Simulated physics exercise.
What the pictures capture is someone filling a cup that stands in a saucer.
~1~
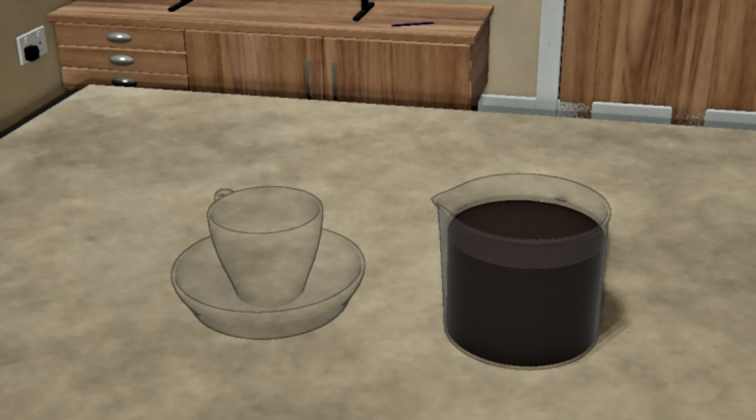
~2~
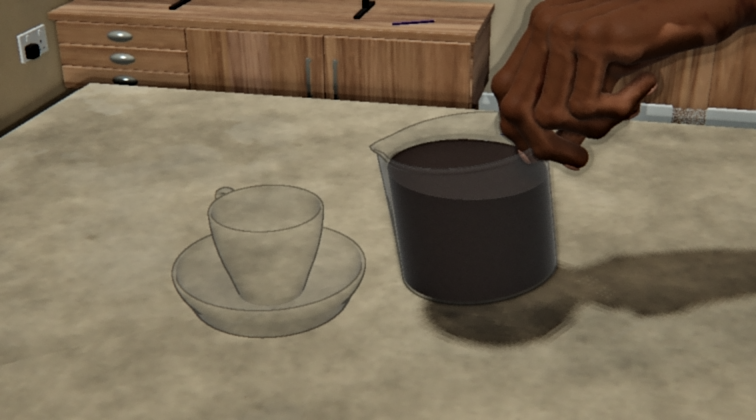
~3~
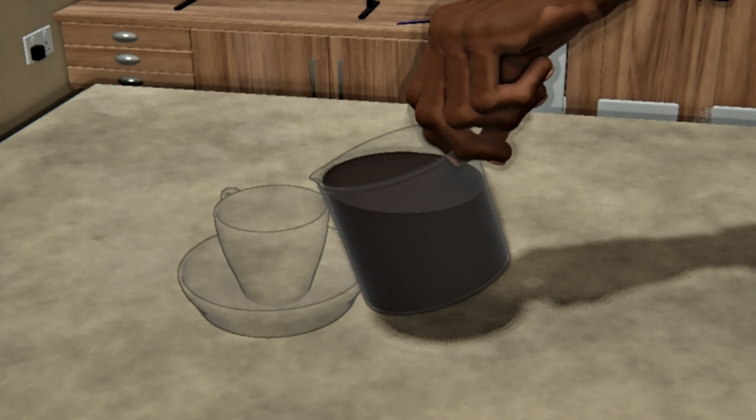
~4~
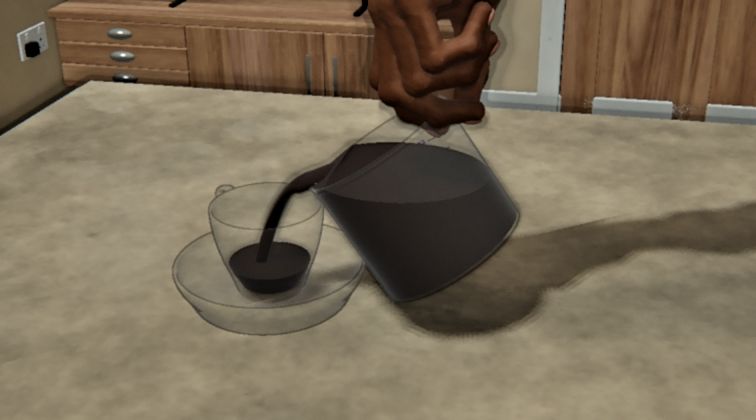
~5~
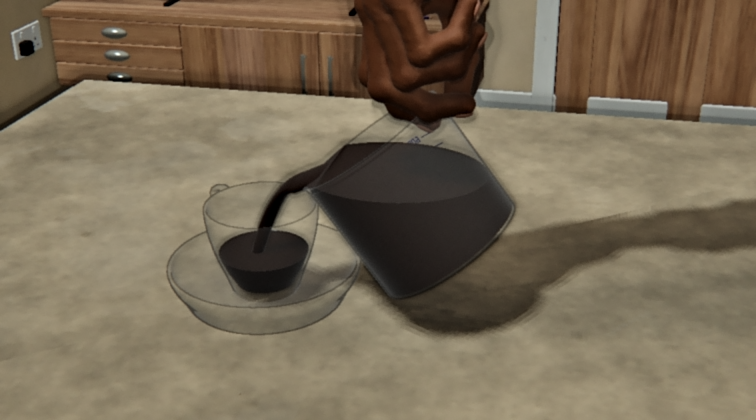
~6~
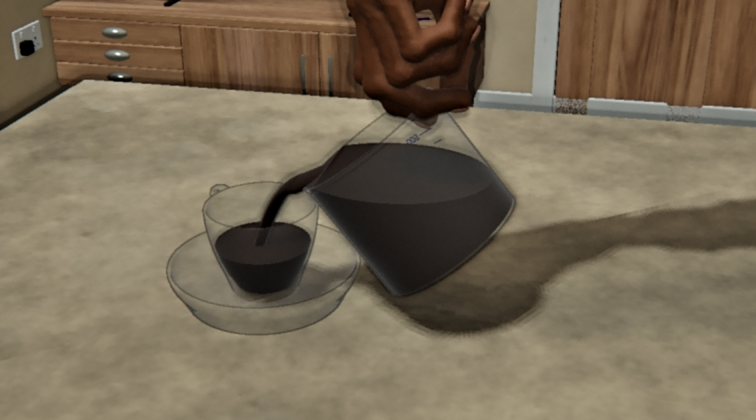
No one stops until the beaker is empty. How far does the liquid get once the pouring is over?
It runs beyond the saucer too.
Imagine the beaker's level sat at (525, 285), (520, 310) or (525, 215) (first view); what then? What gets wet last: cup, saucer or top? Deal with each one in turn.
As listed: Reaches the saucer, stays in the cup, floods the top.
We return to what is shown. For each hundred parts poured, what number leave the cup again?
Share: Near 65 per cent.
Soon after, the cup is full to the brim; the saucer is wet, with room to spare.
Later, the cup is full to the brim; the saucer is full and running over.
In the end, the cup is full to the brim; the saucer is full and running over.
